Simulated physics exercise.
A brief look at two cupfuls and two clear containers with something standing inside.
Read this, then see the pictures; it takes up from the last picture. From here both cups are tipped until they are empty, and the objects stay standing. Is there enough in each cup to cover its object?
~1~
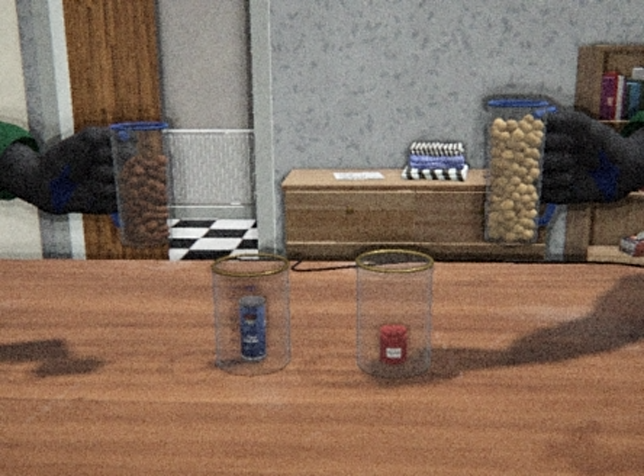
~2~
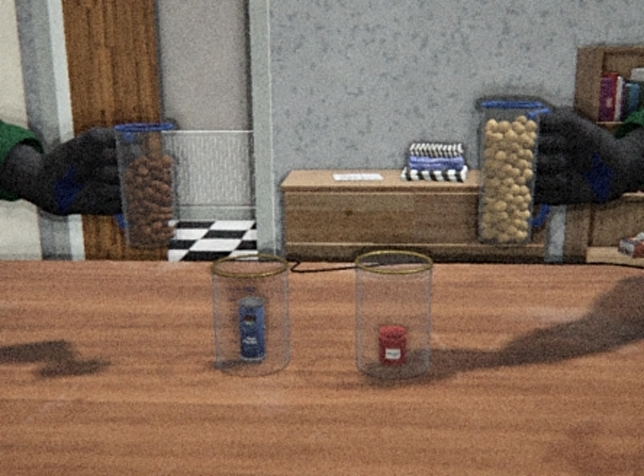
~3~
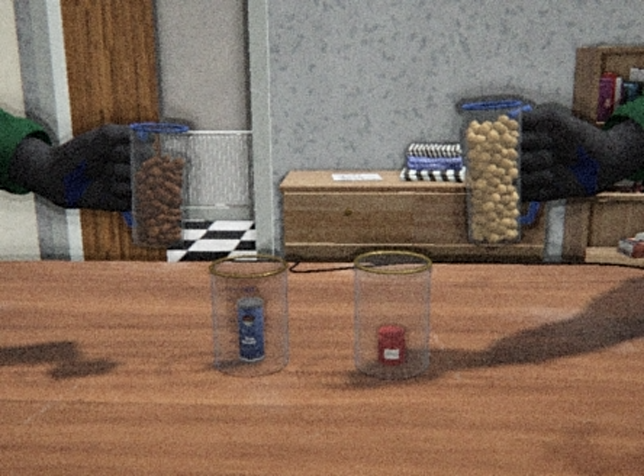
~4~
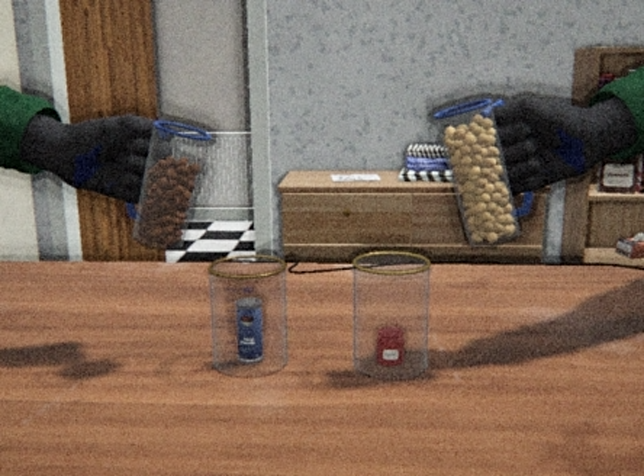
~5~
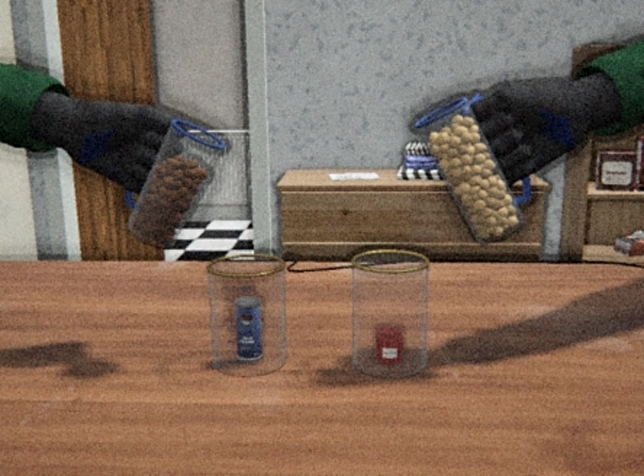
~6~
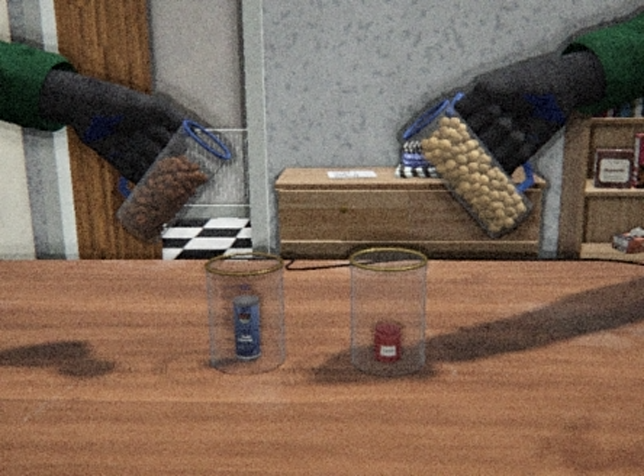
In the end left object: Stays visible, right object: Vanishes.
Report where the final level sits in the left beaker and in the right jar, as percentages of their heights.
The left one comes to 45 %, the right one to 55 %.
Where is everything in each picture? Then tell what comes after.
The first picture shows small tin in the left beaker near (253, 329), reaching about half way up; left cup near (143, 185), three quarters full of bits of dog kibble; small canister in the right jar near (393, 344), a quarter of its height or less; right cup near (514, 173), nearly full of dried chickpeas.
The second picture shows left cup near (148, 186), upright; right cup near (507, 174), upright.
The third picture shows left cup near (159, 186), tipped 4°; right cup near (493, 174), tipped 4°.
The fourth picture shows left cup near (170, 187), tipped 16°; right cup near (479, 175), tipped 16°.
The fifth picture shows left cup near (174, 186), tipped 29°; right cup near (471, 173), tipped 29°.
The sixth picture shows small tin in the left beaker near (247, 328); left cup near (172, 184), tipped 41°; small canister in the right jar near (388, 343); right cup near (469, 171), tipped 41°.
Then, 0.31 s on from there, left beaker empty, all of its cupful still in the cup; right jar empty, all of its cupful still in the cup.
Then, 0.71 s on from there, left beaker empty, all of its cupful still in the cup; right jar empty, all of its cupful still in the cup.
Then, 1.14 s on from there, left beaker nearly empty, the bulk of its cupful still in the cup; right jar nearly empty, the bulk of its cupful still in the cup.
In the end, left beaker half full (surface near (246, 314)), nothing beside it; right jar half full (surface near (388, 304)), nothing beside it; the left thing is still showing; the right thing is covered.
